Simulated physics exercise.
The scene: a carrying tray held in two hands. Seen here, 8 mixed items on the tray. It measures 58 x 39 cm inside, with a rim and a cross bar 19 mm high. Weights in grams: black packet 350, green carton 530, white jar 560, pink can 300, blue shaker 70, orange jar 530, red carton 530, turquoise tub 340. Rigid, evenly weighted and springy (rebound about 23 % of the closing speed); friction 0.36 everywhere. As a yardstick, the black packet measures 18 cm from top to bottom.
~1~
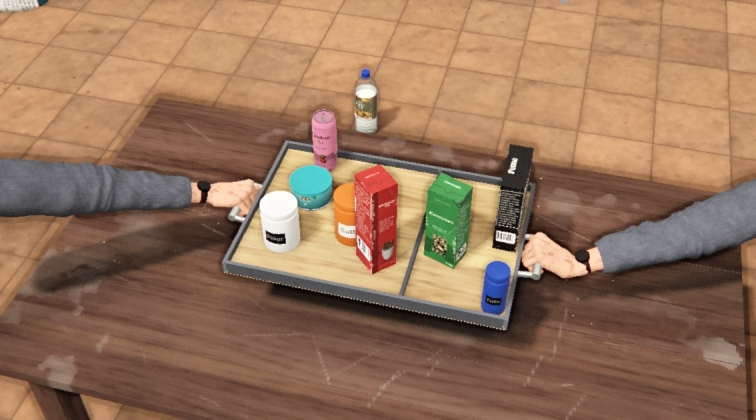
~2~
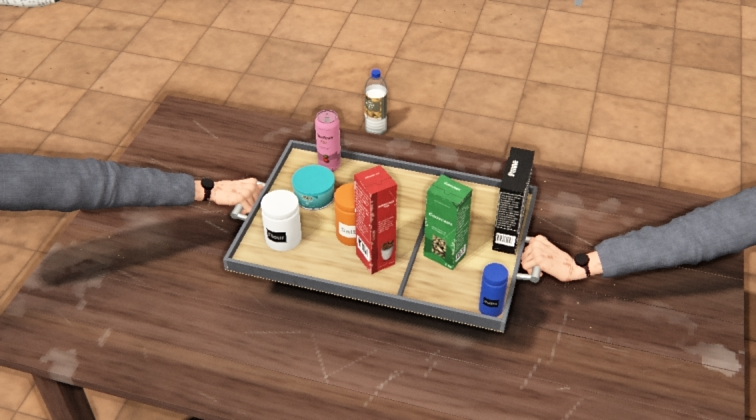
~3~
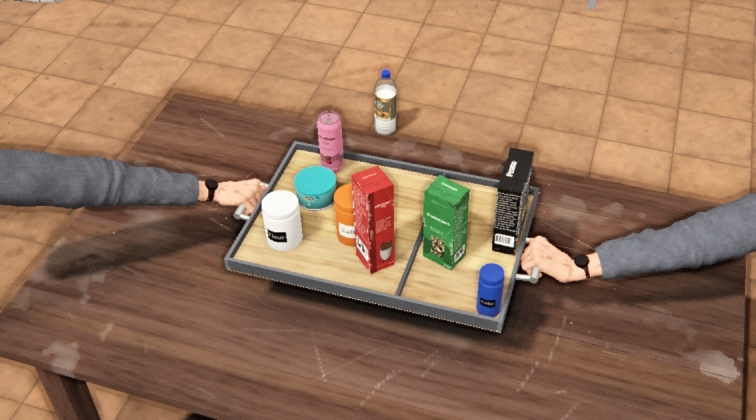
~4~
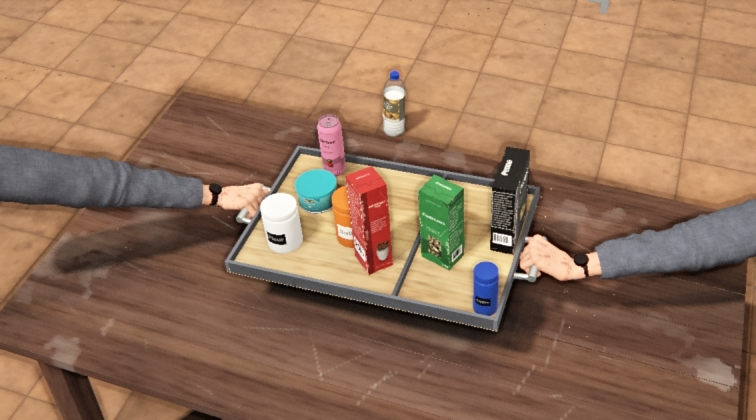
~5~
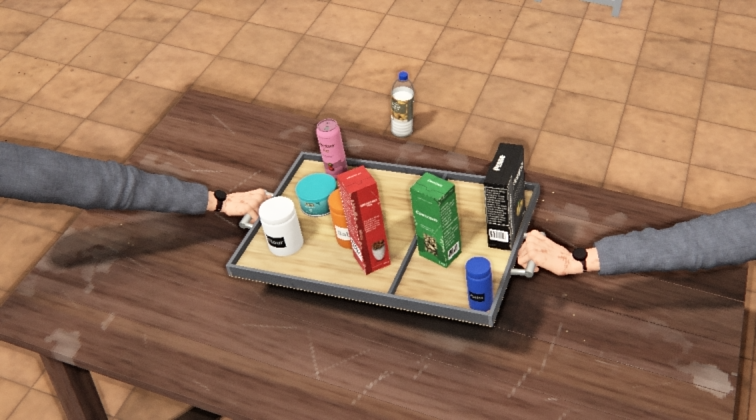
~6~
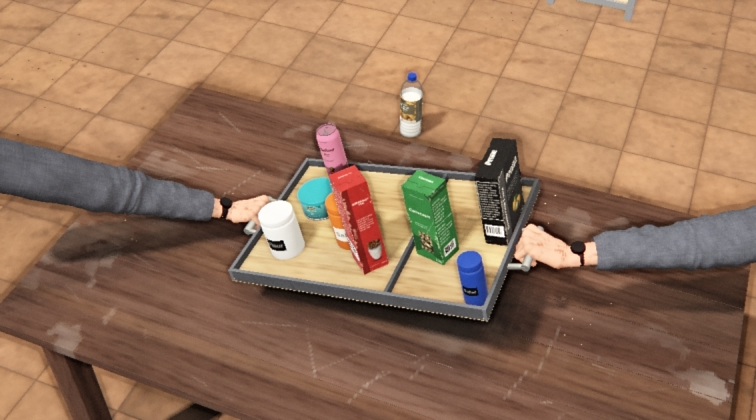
The clip opens on two hands holding a level tray of mixed jars, cartons and other containers above a dark wooden table. The view drifts slightly as the hands gradually tilt the tray, lowering its left edge, and the items lean left with it while roughly keeping their places.
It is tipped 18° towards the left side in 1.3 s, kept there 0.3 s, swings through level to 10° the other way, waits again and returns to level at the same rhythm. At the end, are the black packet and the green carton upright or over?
The black packet topples; the green carton keeps standing.
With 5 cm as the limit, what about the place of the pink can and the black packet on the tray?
The pink can holds its spot; the black packet gets shifted.
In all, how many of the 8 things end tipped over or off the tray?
That comes to 1.
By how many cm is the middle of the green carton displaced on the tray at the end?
Some 0 cm.
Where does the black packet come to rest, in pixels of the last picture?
Near (439, 211).
Then, 0.60 s past the last view, tray at 18°, left edge down; black packet tipped 34° against what carries it near (470, 183).
Then, 0.80 s past the last view, tray at 18°, left edge down; black packet on its side near (435, 200).
Then, 1.50 s past the last view, tray at 2°, left edge down; black packet on its side near (438, 210).
Then, 2.70 s past the last view, tray at 9°, right edge down; black packet on its side near (440, 217).
Finally, on their side or leaning hard on the tray, black packet; the other 7 still in place (within 5 cm). Final places as that camera would see them, black packet near (438, 211), green carton near (441, 231).
